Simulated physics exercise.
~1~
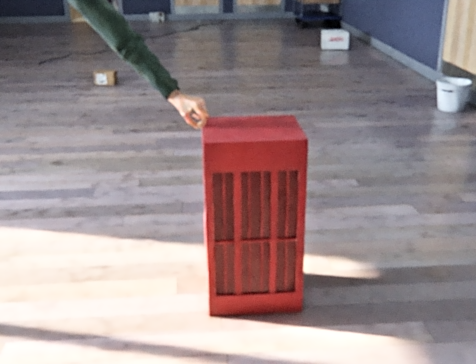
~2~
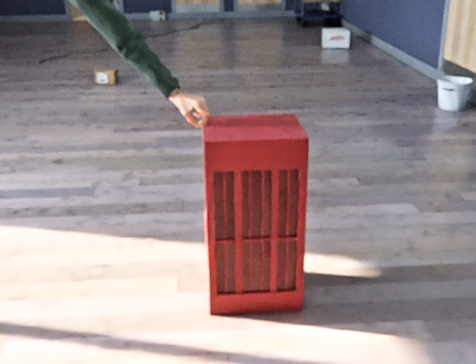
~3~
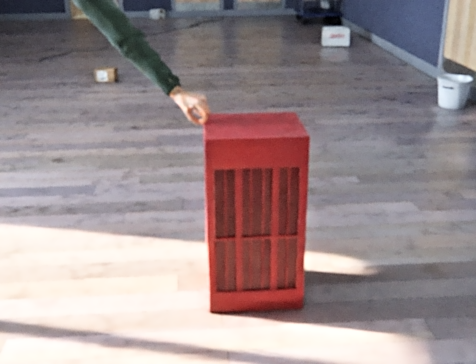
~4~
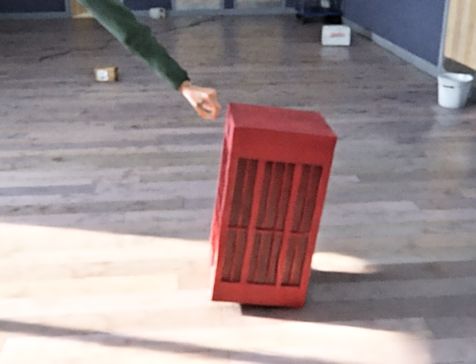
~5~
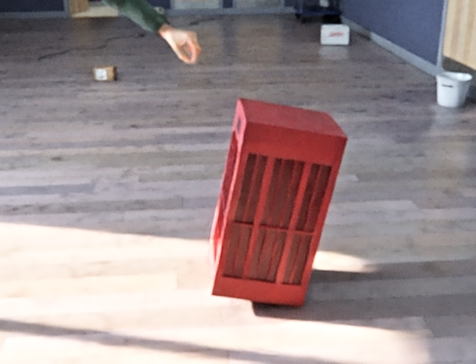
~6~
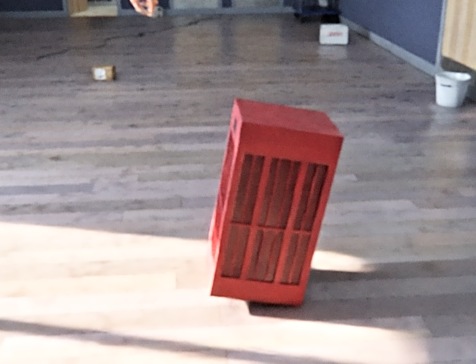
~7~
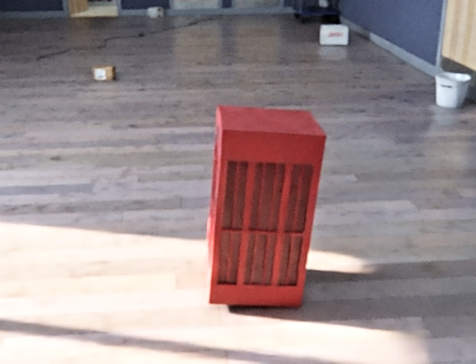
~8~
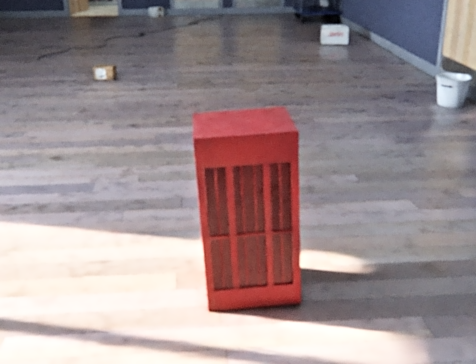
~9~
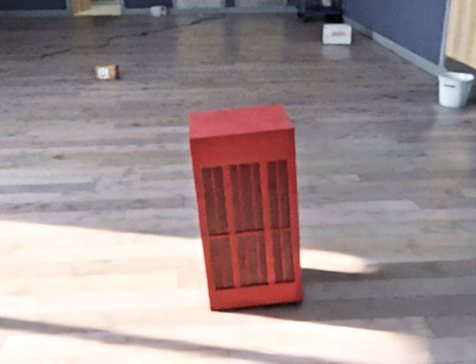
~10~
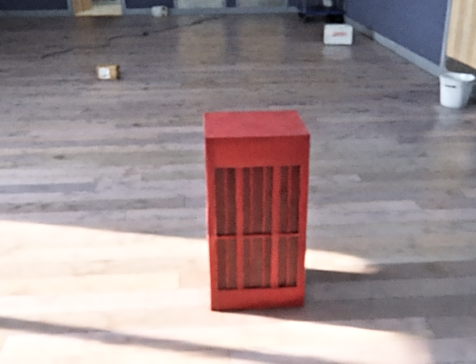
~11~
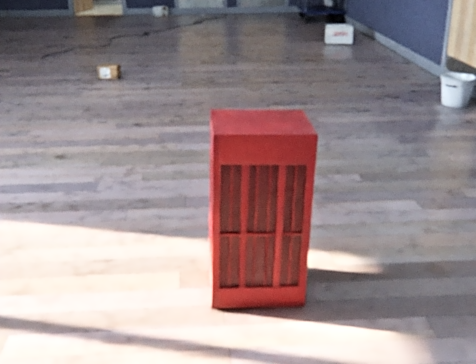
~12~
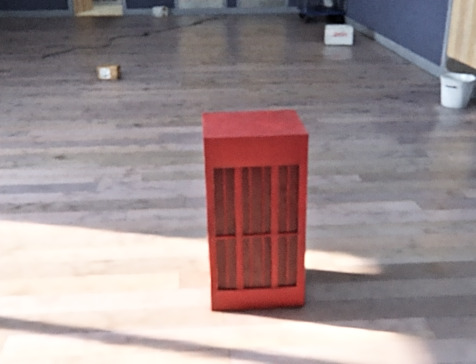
The footage shows a hand pushing the top of an upright red crate on a wooden floor, tipping it to the right before letting go and withdrawing. The crate leans, rocks back to the left, wobbles slightly from side to side, and settles upright on its base.
